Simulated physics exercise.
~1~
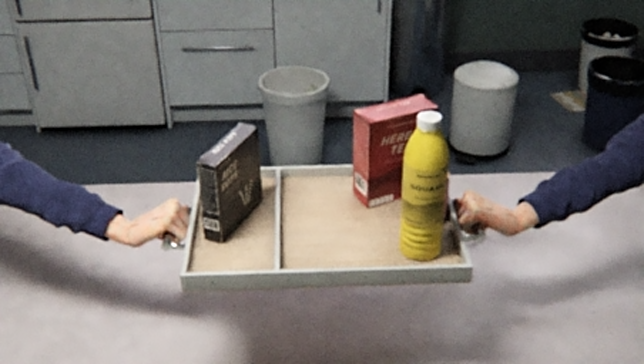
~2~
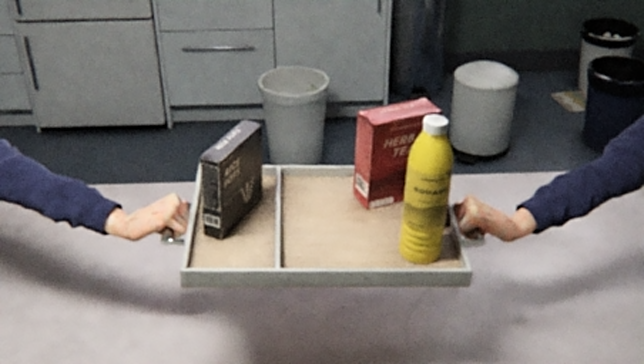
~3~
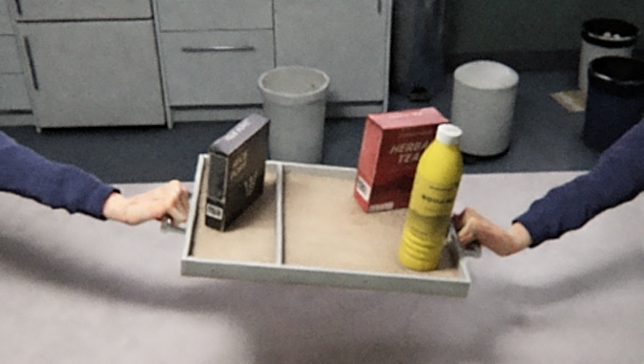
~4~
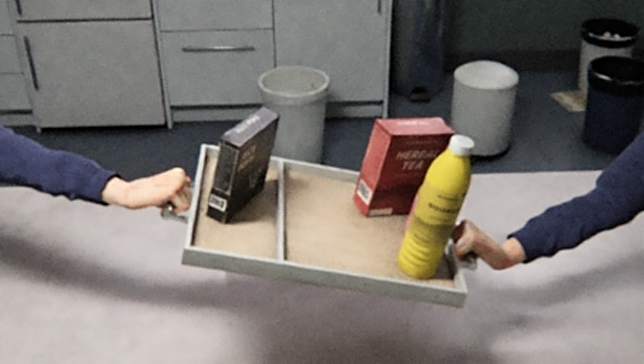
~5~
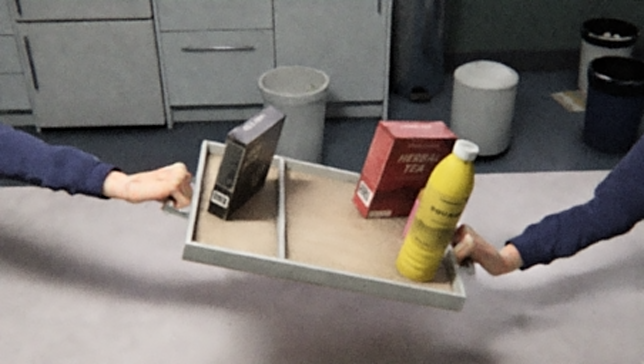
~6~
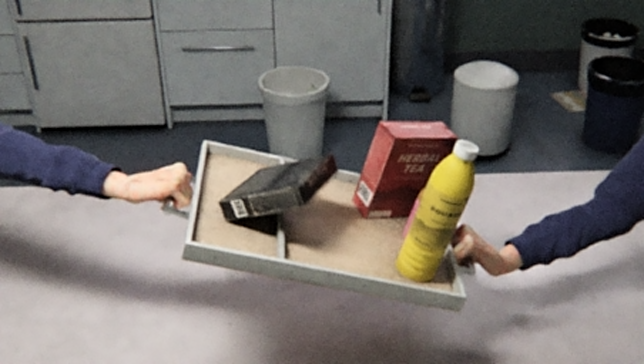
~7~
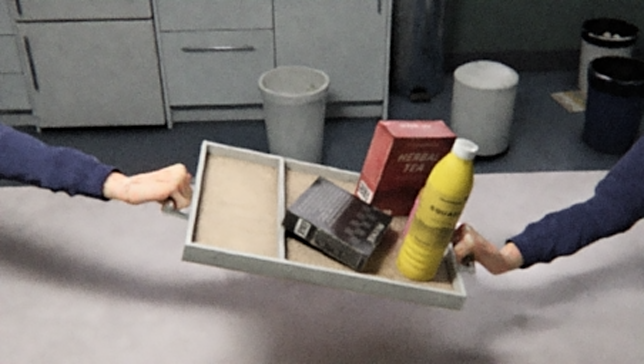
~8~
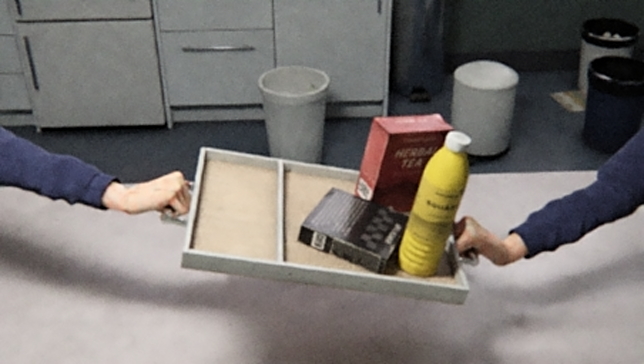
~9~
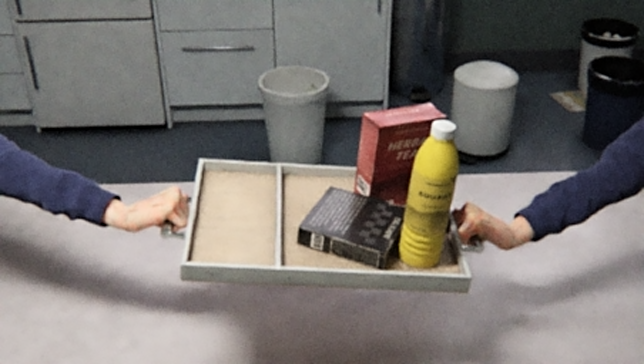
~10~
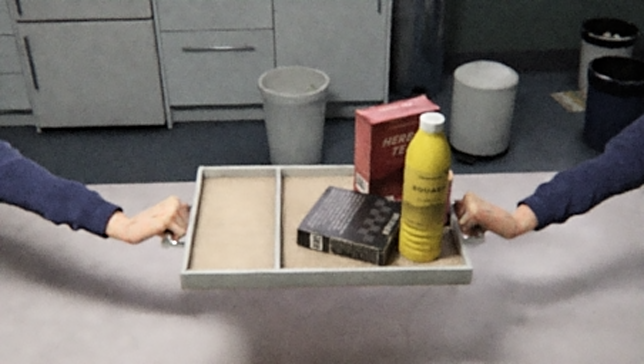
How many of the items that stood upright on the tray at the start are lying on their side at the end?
Just one is lying on its side, the black packet, which ended up on the right part of the tray.
